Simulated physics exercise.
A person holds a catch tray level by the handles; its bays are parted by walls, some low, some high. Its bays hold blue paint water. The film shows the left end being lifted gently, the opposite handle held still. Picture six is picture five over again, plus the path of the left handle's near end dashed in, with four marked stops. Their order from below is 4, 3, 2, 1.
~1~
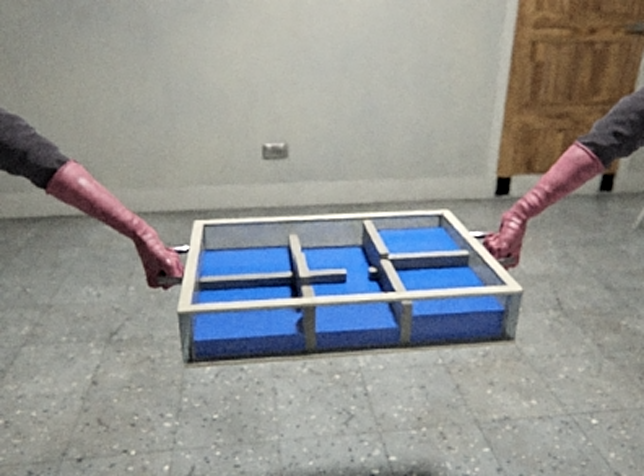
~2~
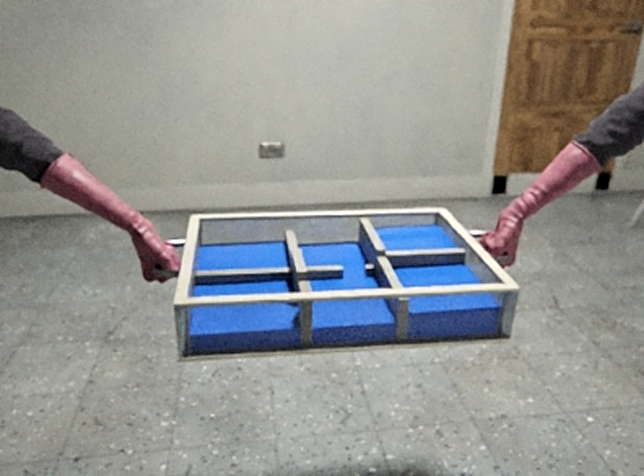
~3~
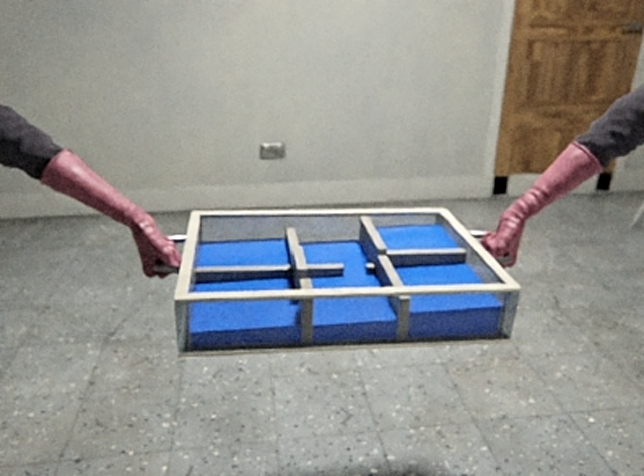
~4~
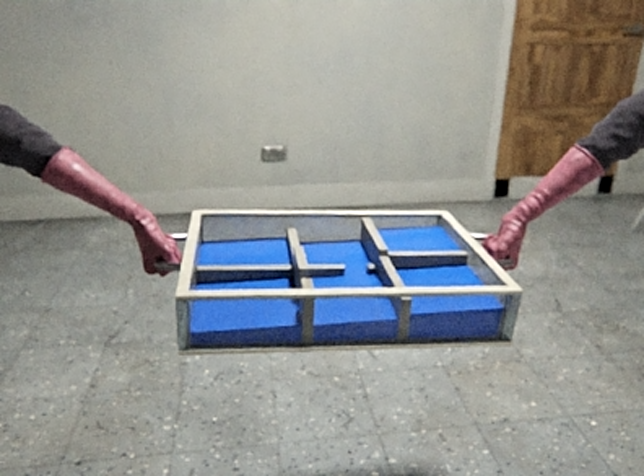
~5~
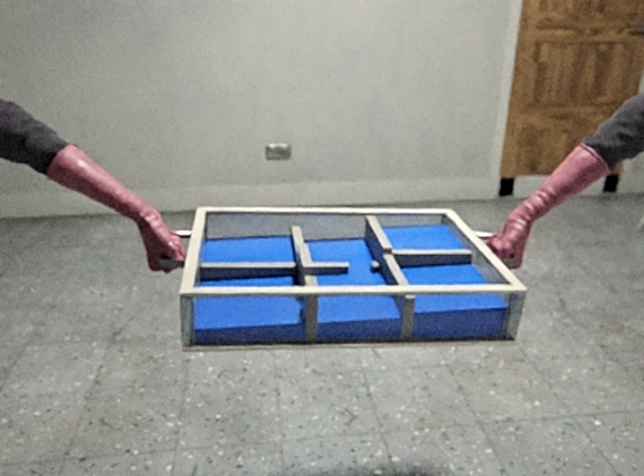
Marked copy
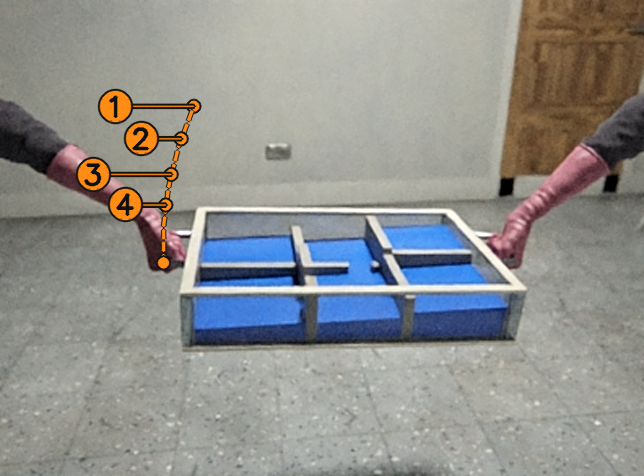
A shallow, pale-framed tray shifts very slightly between two outstretched arms in a plain room with a grey speckled floor, seen from in front and a little above. Dark sleeves and reddish gloves show at left and right, gripping its handles, with blue liquid between the inner walls and a wooden door behind at right. The hands tilt the tray faintly down to the right, while the view wavers slightly.
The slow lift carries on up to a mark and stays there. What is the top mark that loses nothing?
3.
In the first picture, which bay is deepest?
The back right bay.
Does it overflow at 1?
Yes, that goes wrong.
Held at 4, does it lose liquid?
No, that is safe.
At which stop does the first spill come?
It is 2.
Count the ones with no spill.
Two of them.
In orange, 1 at (193, 106); 2 at (181, 138); 3 at (171, 174); 4 at (165, 204).
With 1, about 21 % goes over the rim.
With 2, about 6 % goes over the rim.
With 3, nothing spills; the front right bay holds the most.
With 4, nothing spills; the back right bay holds the most.
